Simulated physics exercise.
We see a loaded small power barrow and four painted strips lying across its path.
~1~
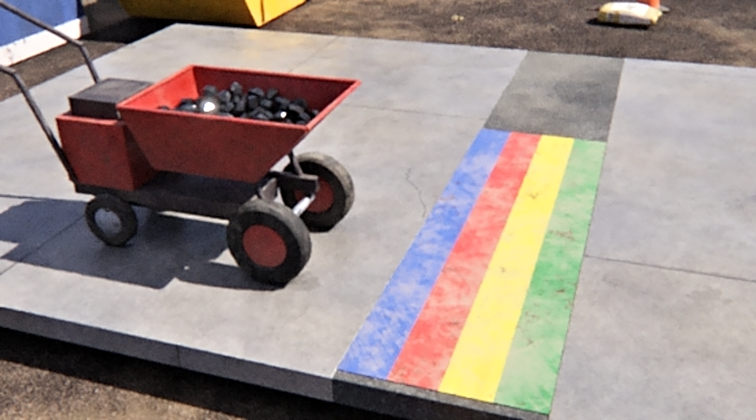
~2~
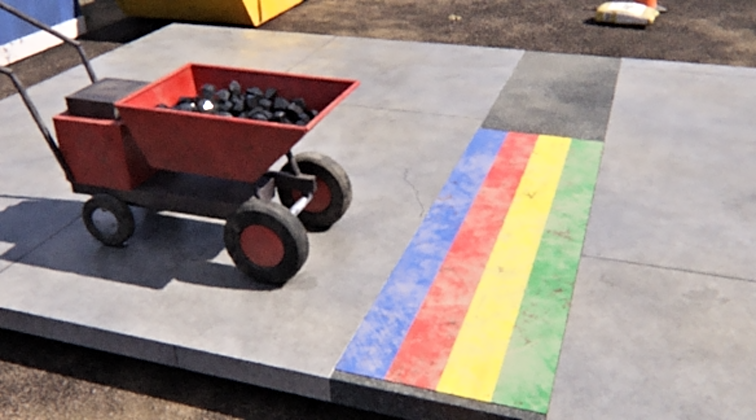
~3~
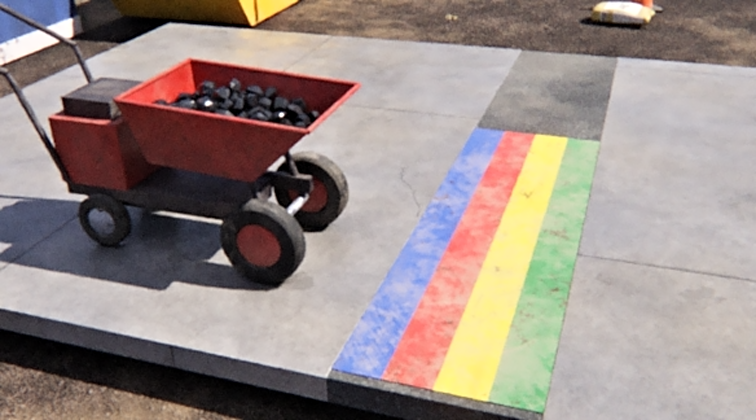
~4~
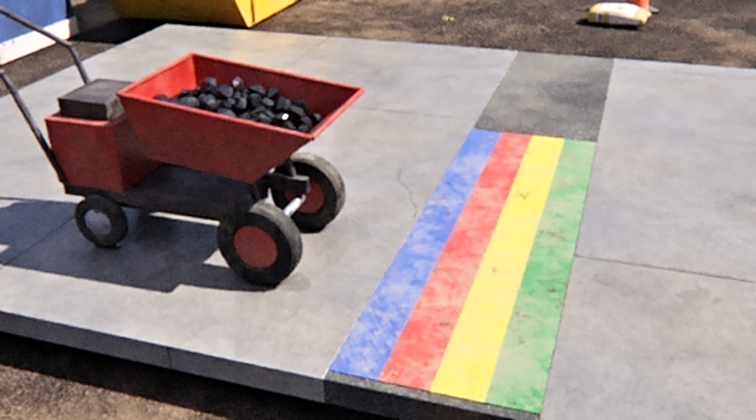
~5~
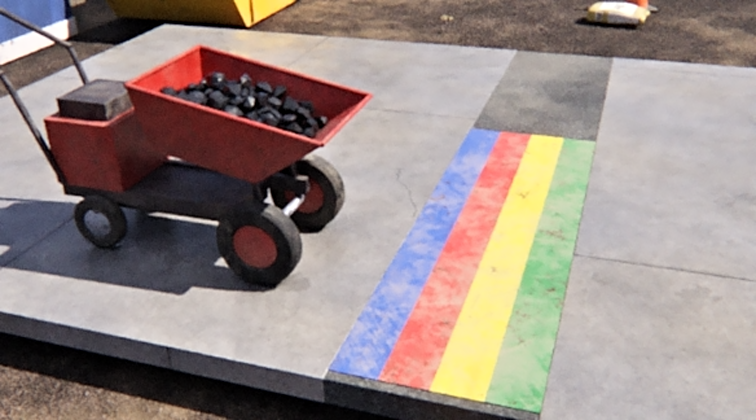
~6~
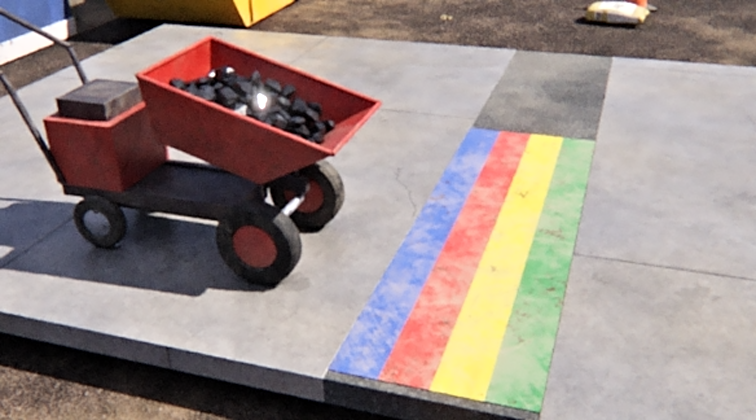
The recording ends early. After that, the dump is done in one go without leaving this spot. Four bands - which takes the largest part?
Largest part: The red band.
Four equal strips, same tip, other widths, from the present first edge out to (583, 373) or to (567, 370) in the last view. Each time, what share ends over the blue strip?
10 and 10 percent, roughly.
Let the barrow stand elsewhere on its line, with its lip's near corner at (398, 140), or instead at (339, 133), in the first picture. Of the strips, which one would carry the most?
To begin with the strip in green, and after that the yellow strip.
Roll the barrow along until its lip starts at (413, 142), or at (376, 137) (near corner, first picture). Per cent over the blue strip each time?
The first stop gives 0 per cent; the second gives 0 per cent.
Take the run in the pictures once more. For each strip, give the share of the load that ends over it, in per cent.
Blue strip 5 %, red strip 35 %, yellow strip 20 %, green strip 10 %.
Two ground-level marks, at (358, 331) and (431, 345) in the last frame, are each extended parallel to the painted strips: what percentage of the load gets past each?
Respectively 70 and 40 percent.
Soon after the last picture, skip tipped steeply; all in the skip.
A little later, skip tipped right over; about half in the skip; a small part over the blue strip; about a third over the red strip; a small part over the yellow strip; a stray few over the green strip.
Later still, skip tipped right over; about a quarter in the skip; a small part over the blue strip; about a third over the red strip; about a quarter over the yellow strip; a small part over the green strip; a small part off the paint.
At rest, skip tipped right over; about a quarter in the skip; a small part over the blue strip; about a third over the red strip; about a quarter over the yellow strip; a small part over the green strip; a small part off the paint.
